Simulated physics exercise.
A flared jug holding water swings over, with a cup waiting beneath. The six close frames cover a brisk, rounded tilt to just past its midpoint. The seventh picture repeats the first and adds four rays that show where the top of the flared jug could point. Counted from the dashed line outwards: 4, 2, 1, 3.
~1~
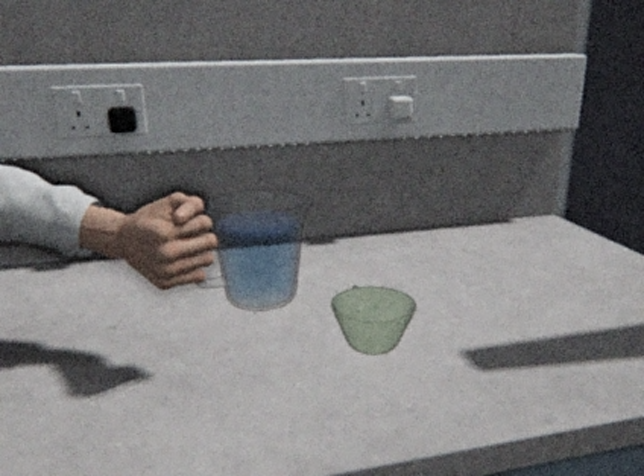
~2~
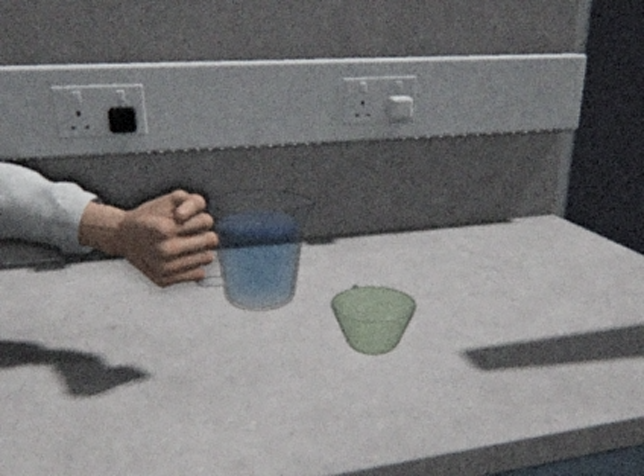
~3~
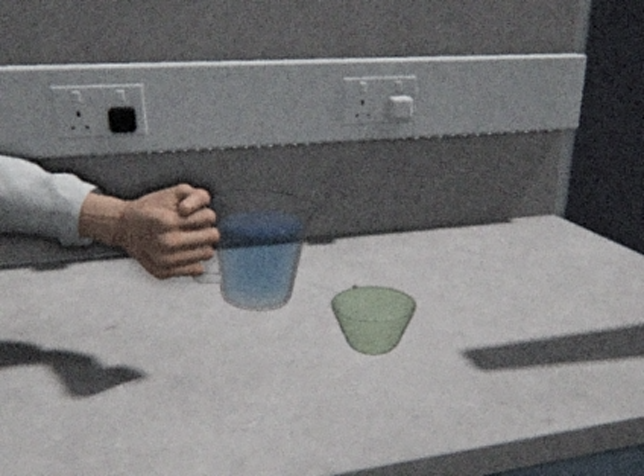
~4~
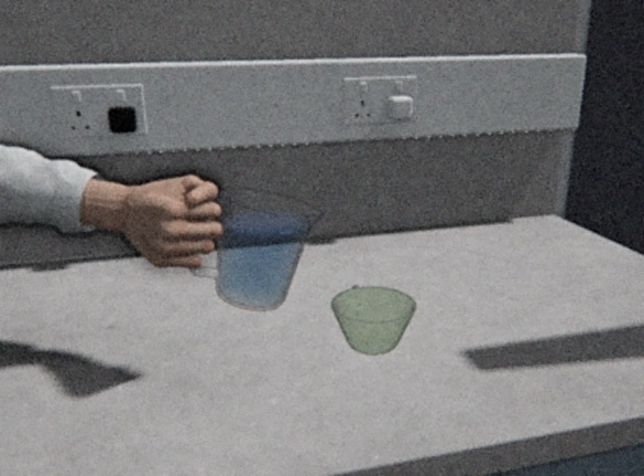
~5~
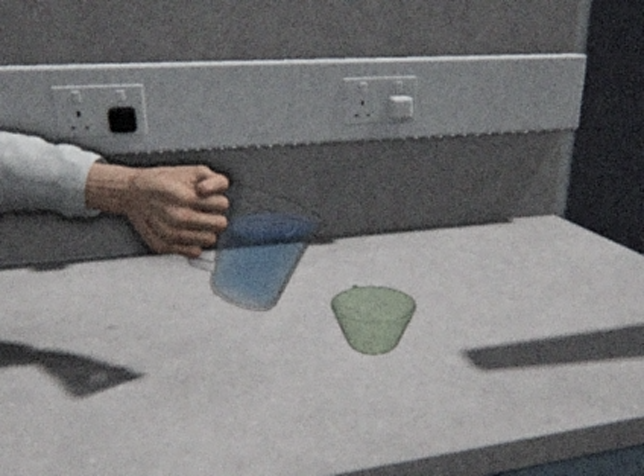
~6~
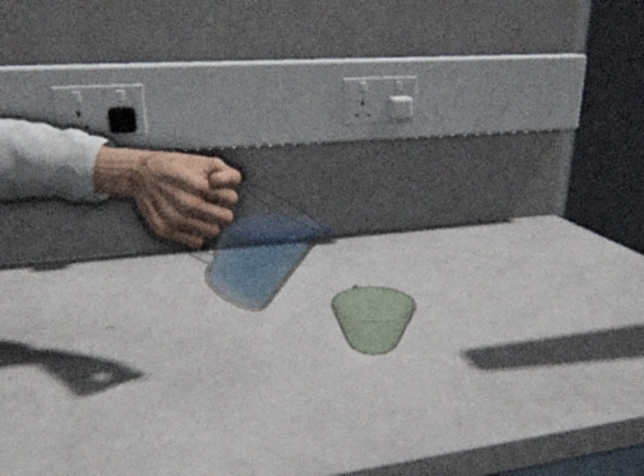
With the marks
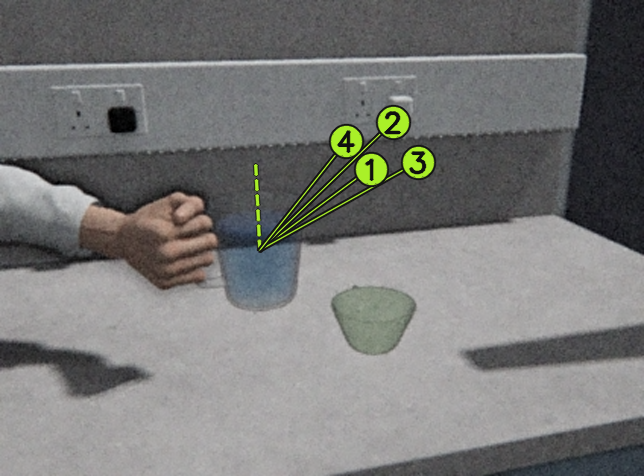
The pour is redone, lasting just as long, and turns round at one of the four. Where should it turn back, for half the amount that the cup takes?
Use line 2.
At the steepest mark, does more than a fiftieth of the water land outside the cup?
Yes.
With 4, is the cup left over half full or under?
Under half.
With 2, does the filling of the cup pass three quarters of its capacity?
No, less.
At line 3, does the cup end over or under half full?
Over half.
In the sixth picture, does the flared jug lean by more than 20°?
Yes, it does.
In lime, 1 at (356, 178); 2 at (380, 133); 3 at (403, 170); 4 at (335, 154).
With 1, the cup ends with about 75 % of what it can hold; 3 % of the water is spilt.
With 2, the cup ends with about 46 % of what it can hold; 5 % of the water is spilt.
With 3, the cup ends with about 88 % of what it can hold; 11 % of the water is spilt.
With 4, the cup ends with about 28 % of what it can hold; 3 % of the water is spilt.
